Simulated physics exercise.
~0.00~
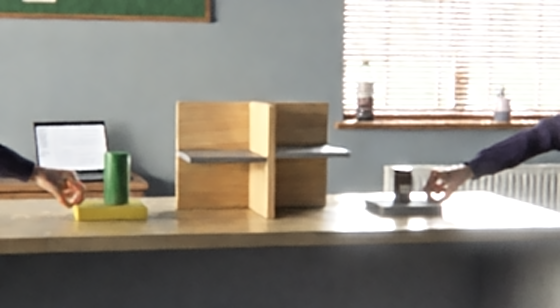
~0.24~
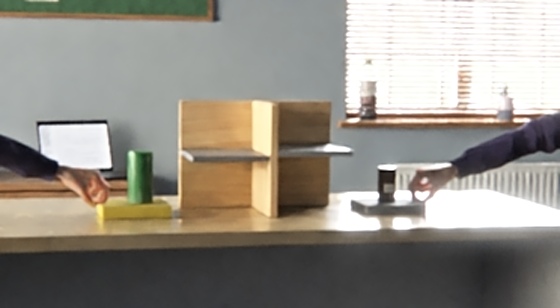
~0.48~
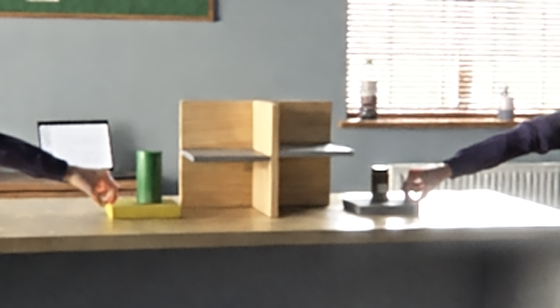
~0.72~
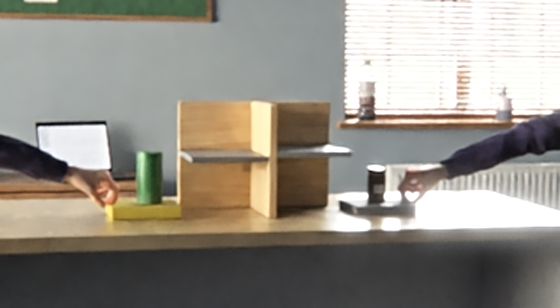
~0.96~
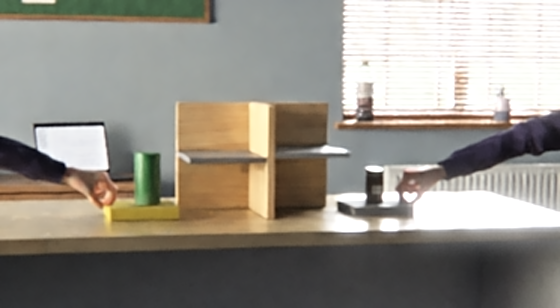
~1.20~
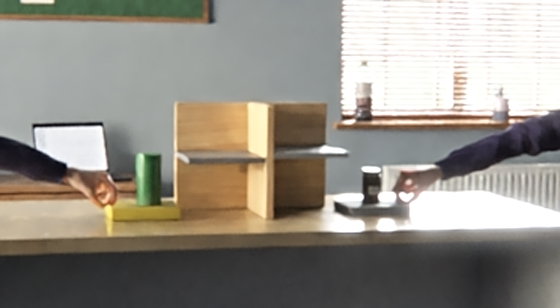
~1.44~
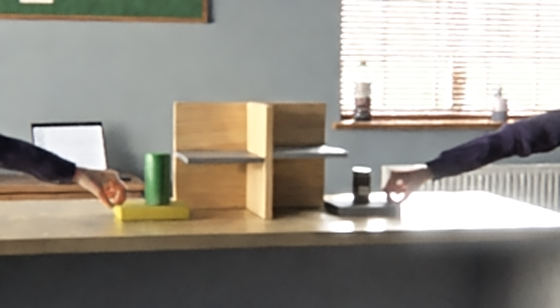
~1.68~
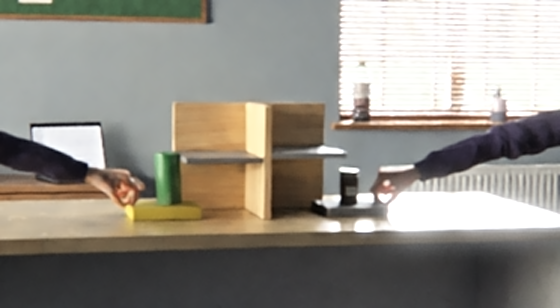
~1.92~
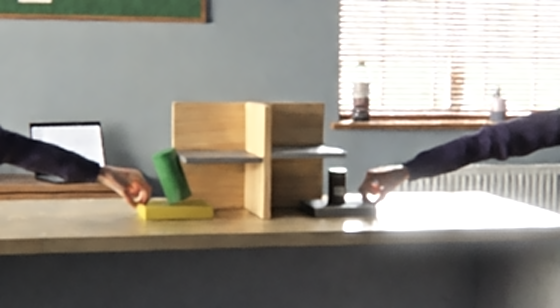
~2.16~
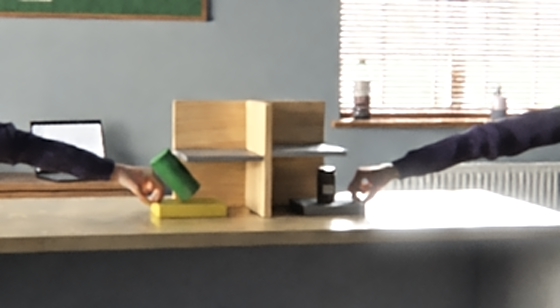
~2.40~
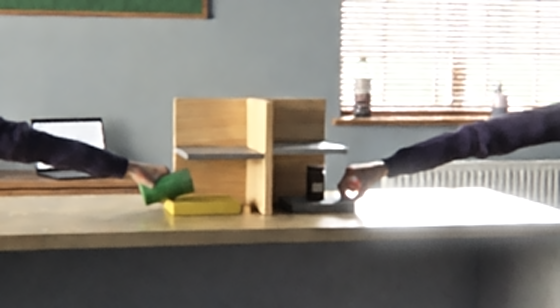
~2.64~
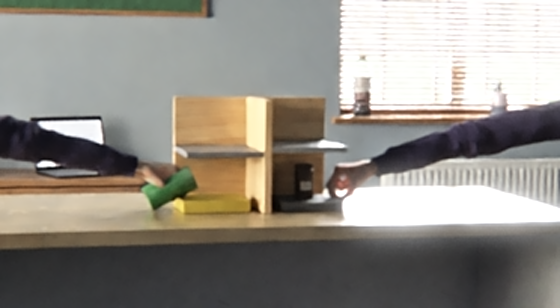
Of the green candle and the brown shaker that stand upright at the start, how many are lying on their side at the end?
One of them is on its side at the end, the green candle, while the brown shaker is still upright.
